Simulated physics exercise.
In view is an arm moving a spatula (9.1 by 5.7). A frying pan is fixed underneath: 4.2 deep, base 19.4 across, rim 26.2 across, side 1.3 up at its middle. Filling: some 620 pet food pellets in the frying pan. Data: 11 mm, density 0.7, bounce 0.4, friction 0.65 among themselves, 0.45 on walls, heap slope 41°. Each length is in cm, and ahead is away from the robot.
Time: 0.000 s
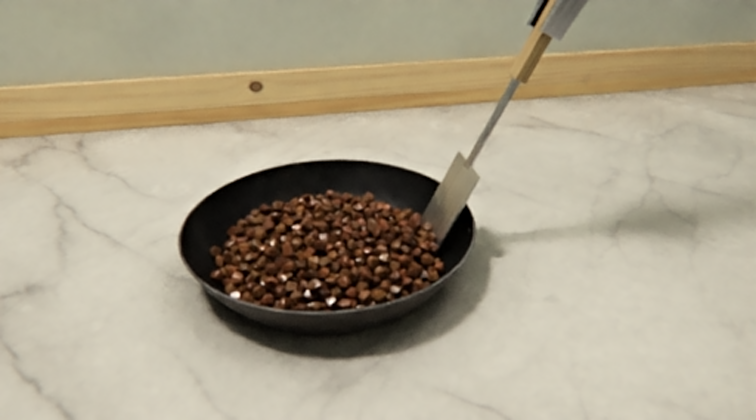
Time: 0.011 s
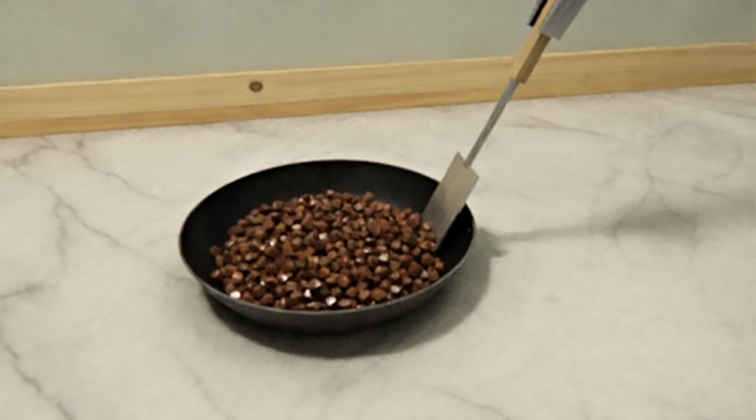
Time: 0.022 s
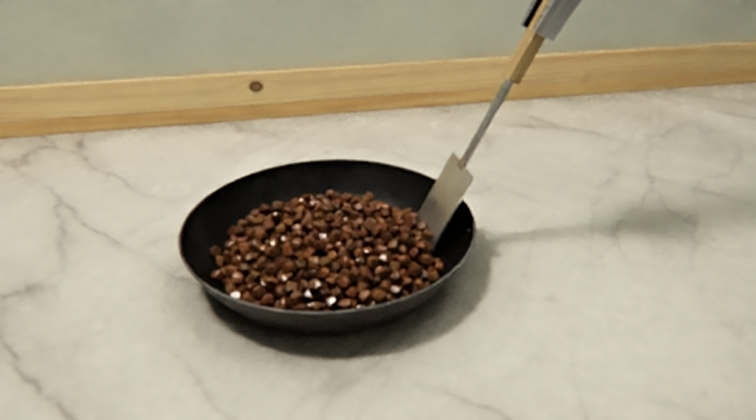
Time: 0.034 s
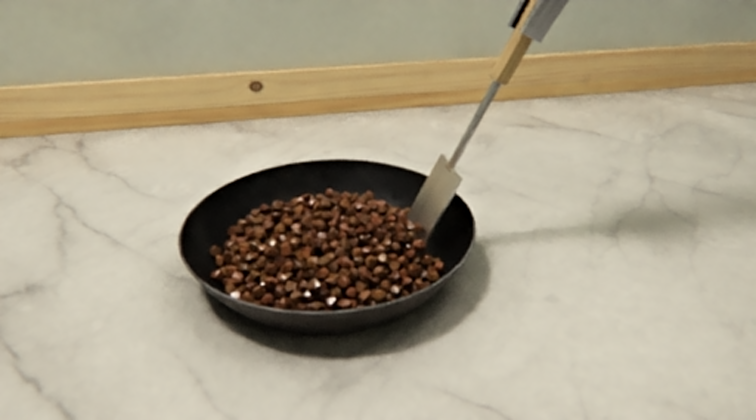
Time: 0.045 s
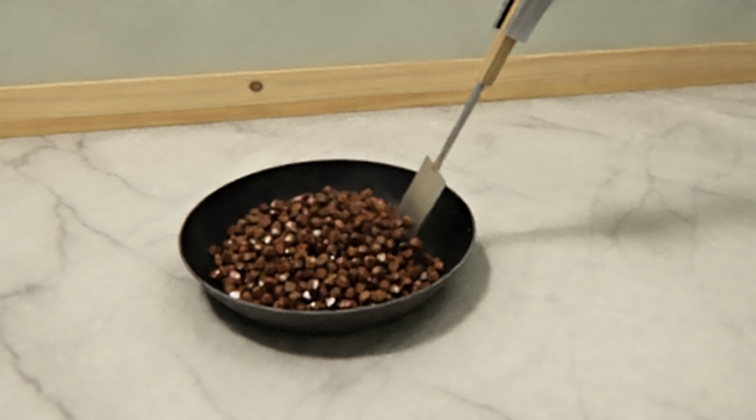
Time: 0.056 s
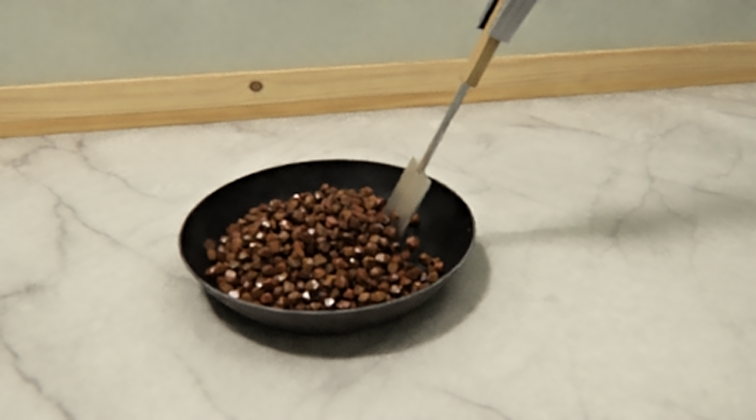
A spatula moving slowly leftward through a black frying pan of brown pellets on a marbled surface, pushing the nearby pellets along.
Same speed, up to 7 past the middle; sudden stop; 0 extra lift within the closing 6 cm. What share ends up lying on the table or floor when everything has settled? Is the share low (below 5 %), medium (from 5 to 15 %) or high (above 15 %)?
The share is medium, from 5 to 15 %.
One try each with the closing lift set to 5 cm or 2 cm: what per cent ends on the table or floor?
First try about 15 %, second try about 15 %.
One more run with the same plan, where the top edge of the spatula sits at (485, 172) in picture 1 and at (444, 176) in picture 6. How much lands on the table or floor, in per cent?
Roughly 5 %.
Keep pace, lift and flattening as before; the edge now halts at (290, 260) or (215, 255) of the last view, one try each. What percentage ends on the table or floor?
Try 1: Approx. 0 %; try 2: Approx. 30 %.
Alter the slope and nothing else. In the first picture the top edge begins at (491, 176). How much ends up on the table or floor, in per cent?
About 5 per cent.
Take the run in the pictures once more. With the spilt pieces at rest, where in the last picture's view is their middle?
In the last view, it's around (107, 280).
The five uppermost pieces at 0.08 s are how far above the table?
Height: Some 7 cm.
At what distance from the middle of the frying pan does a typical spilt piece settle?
That distance comes to about 20 cm.
By 0.08 s, sloping 64°, highest piece 7 above the table; 617 in the frying pan.
By 0.11 s, sloping 64°, highest piece 8 above the table; 617 in the frying pan.
By 0.33 s, sloping 64°, highest piece 5 above the table; 554 in the frying pan, 59 on the table or floor, 4 on the blade or in flight.
By 1.38 s, sloping 64°, highest piece 5 above the table; 554 in the frying pan, 63 on the table or floor.
Final count, 554 in the frying pan, 63 on the table or floor. That is 10 % on the table or floor.
